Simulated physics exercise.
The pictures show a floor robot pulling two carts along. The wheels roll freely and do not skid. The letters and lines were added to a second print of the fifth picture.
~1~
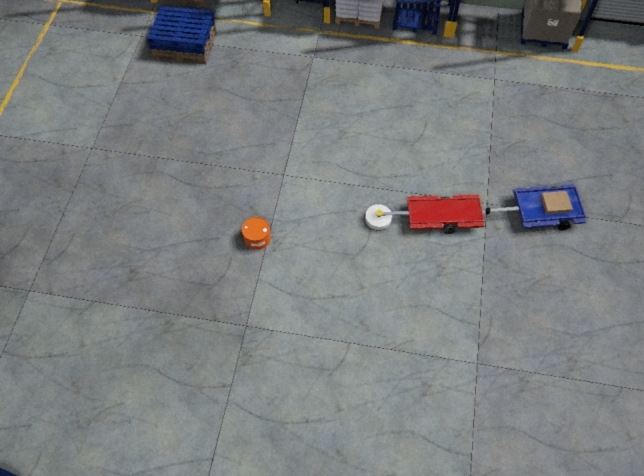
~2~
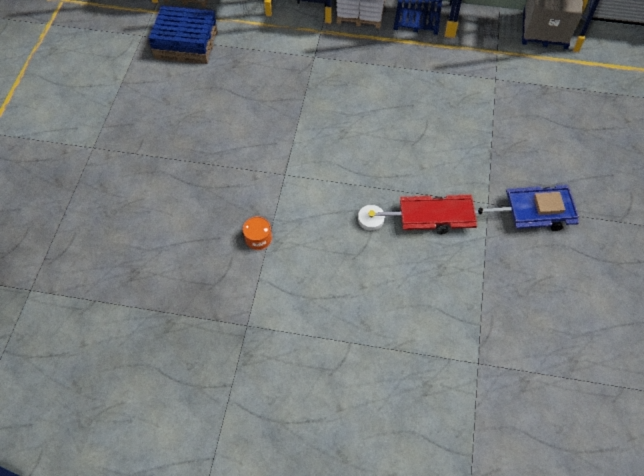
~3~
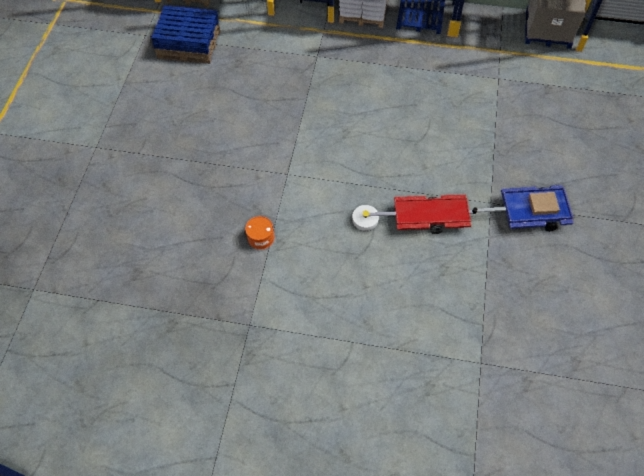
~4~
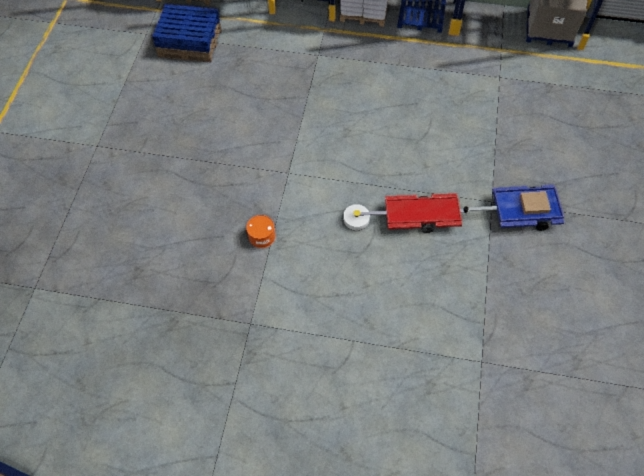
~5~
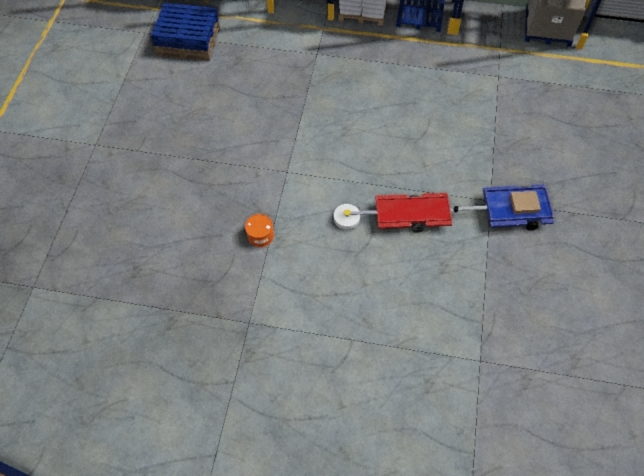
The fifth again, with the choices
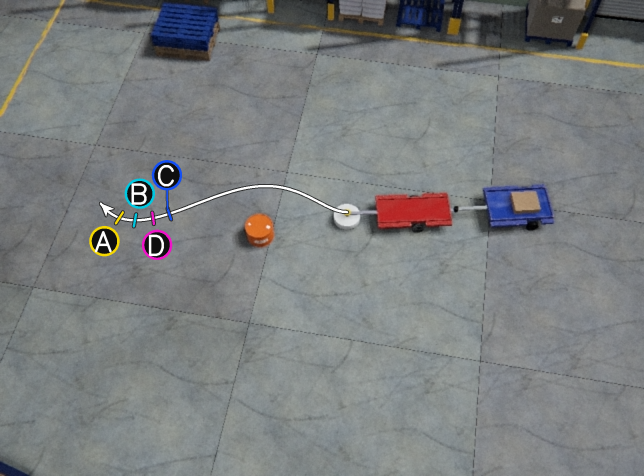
A small round white robot pulls a red cart and, hitched behind it, a blue cart carrying a brown box slowly leftward across a grey tiled warehouse floor, seen from high above. An orange tub sits to the left of the robot, with a blue pallet at upper left and racks beyond a yellow line along the top. The linked train advances a short distance in a nearly straight line, while the tub stays put and the view holds almost still.
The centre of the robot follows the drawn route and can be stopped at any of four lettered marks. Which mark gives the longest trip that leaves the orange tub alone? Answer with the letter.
It should halt at B.
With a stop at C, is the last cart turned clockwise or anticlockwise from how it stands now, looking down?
Clockwise.
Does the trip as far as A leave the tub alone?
No.
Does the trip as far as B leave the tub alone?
Yes.
On the marked copy, A at (119, 218); B at (135, 220); C at (169, 214); D at (153, 218); the route from (347, 212) via (220, 195) to (101, 204).
With B. Early on, robot (277, 191), last cart (444, 209).
Further on, robot (201, 206), last cart (369, 200).
At the end, robot (137, 224), last cart (305, 198); nothing has been touched.
As for the rest, A is too far, the tub has been hit; C is safe but short; D is safe but short.
